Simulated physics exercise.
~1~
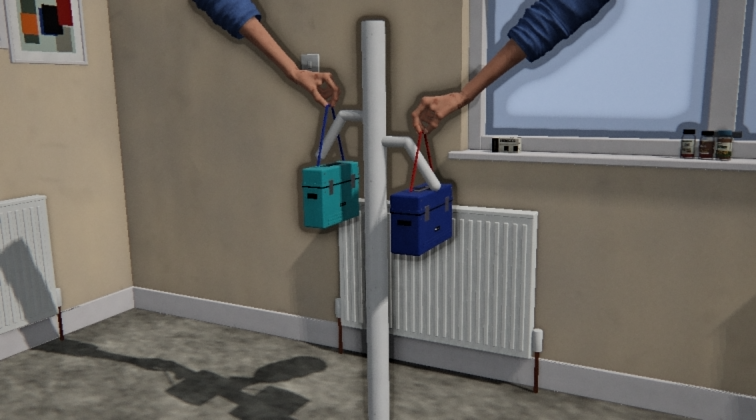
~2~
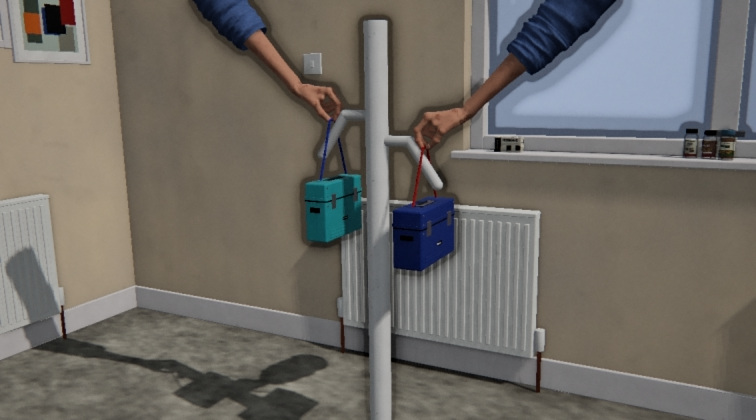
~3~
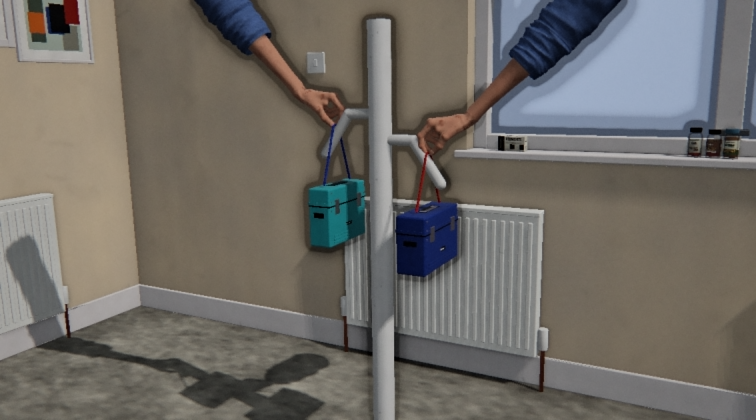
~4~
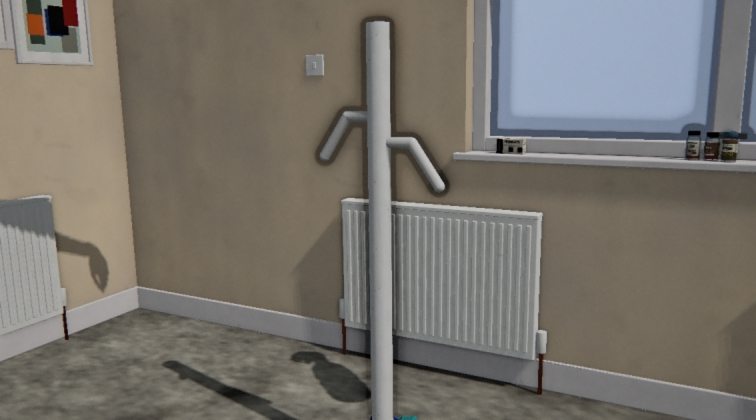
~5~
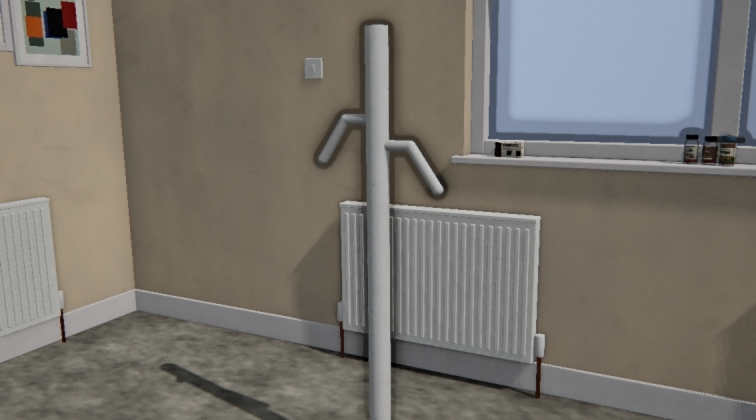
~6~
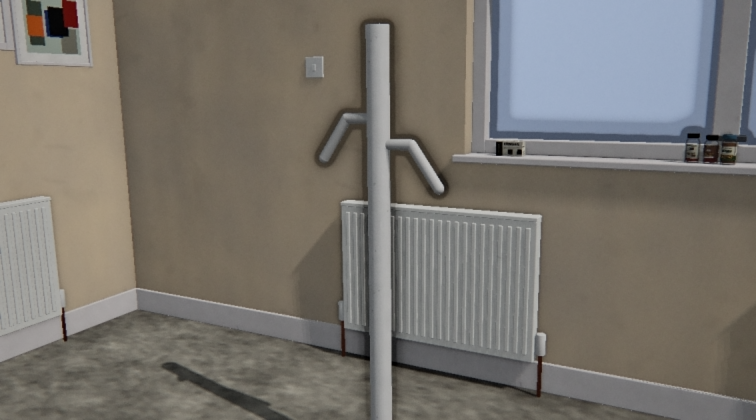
Two hands lowering a turquoise case and a blue case by looped straps at downward-sloping pegs, both cases falling, leaving the pegs bare.
